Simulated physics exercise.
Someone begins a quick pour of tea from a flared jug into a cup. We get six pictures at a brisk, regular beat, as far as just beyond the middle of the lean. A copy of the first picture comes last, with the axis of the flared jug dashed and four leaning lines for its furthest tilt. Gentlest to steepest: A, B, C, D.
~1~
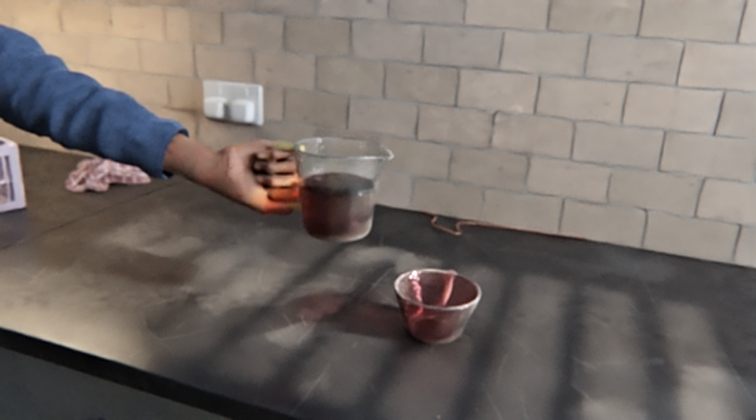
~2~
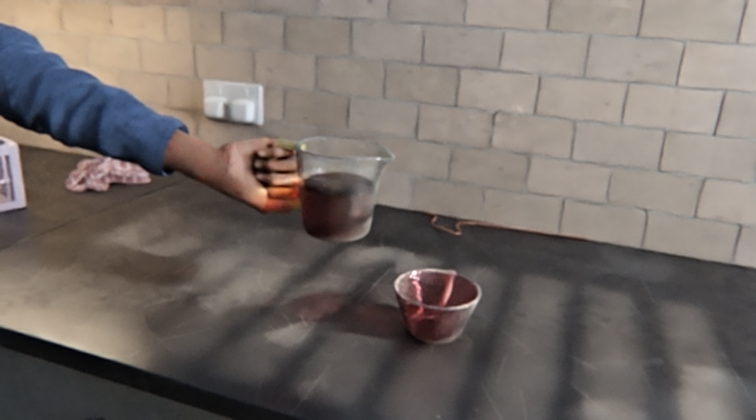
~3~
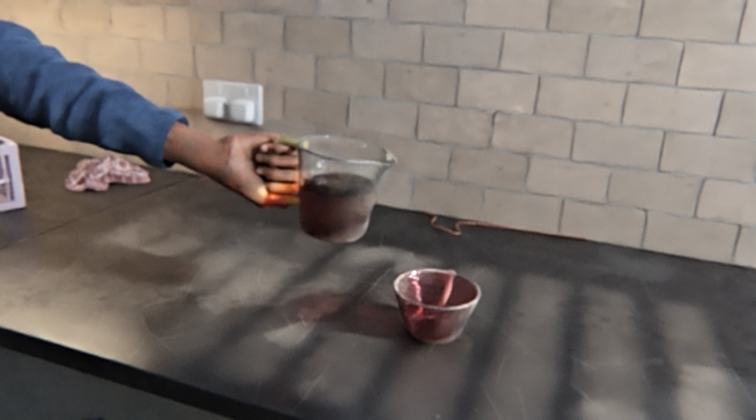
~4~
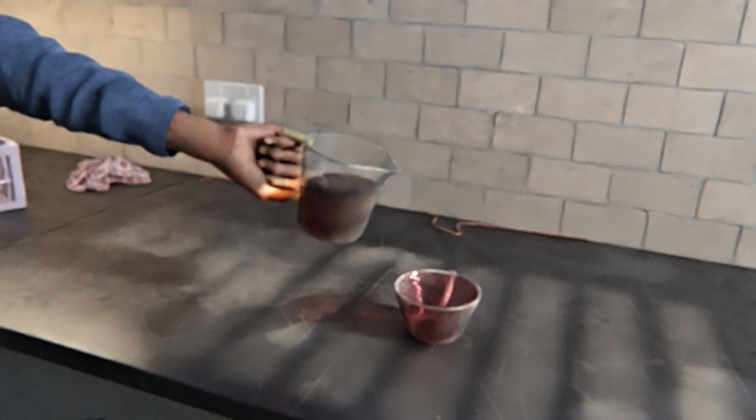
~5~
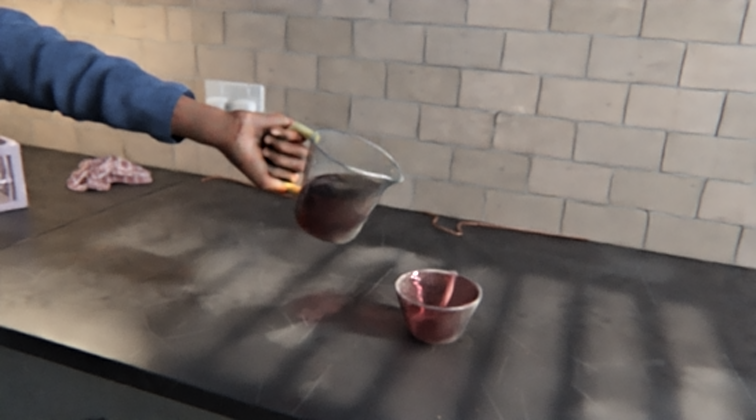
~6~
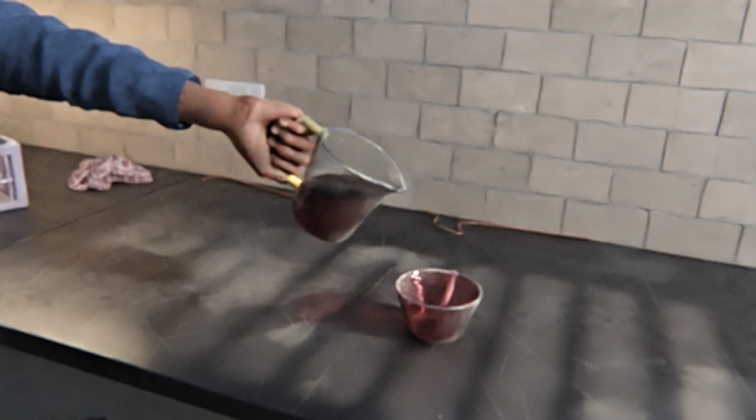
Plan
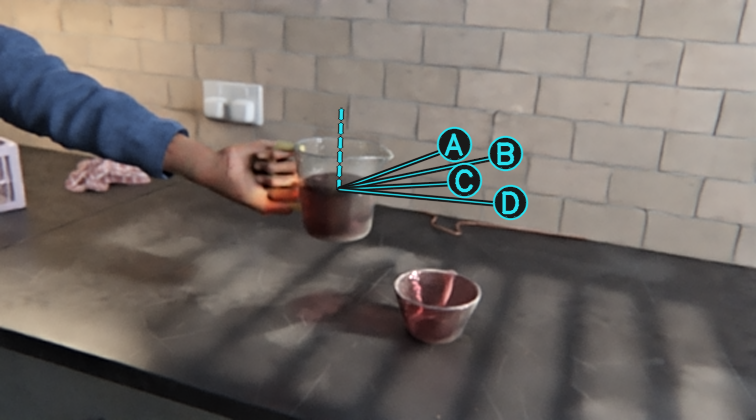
We see a hand in a blue sleeve holding a glass jug of dark liquid above a dark countertop, near a small reddish cup. The hand gradually tilts the jug to the right, its spout dipping slightly, with no liquid leaving.
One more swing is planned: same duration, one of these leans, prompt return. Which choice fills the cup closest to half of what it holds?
The answer is line A.
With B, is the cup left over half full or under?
Over.
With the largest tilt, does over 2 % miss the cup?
Yes.
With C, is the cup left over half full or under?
Over half.
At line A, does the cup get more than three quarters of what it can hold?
No, it does not.
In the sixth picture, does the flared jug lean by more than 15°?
Yes, it does.
On the marked copy, A at (439, 152); B at (489, 158); C at (447, 183); D at (493, 203).
If A is chosen, the cup ends with about 46 % of what it can hold; 7 % of the tea is spilt.
If B is chosen, the cup ends with about 66 % of what it can hold; 9 % of the tea is spilt.
If C is chosen, the cup ends with about 72 % of what it can hold; 20 % of the tea is spilt.
If D is chosen, the cup ends with about 65 % of what it can hold; 38 % of the tea is spilt.
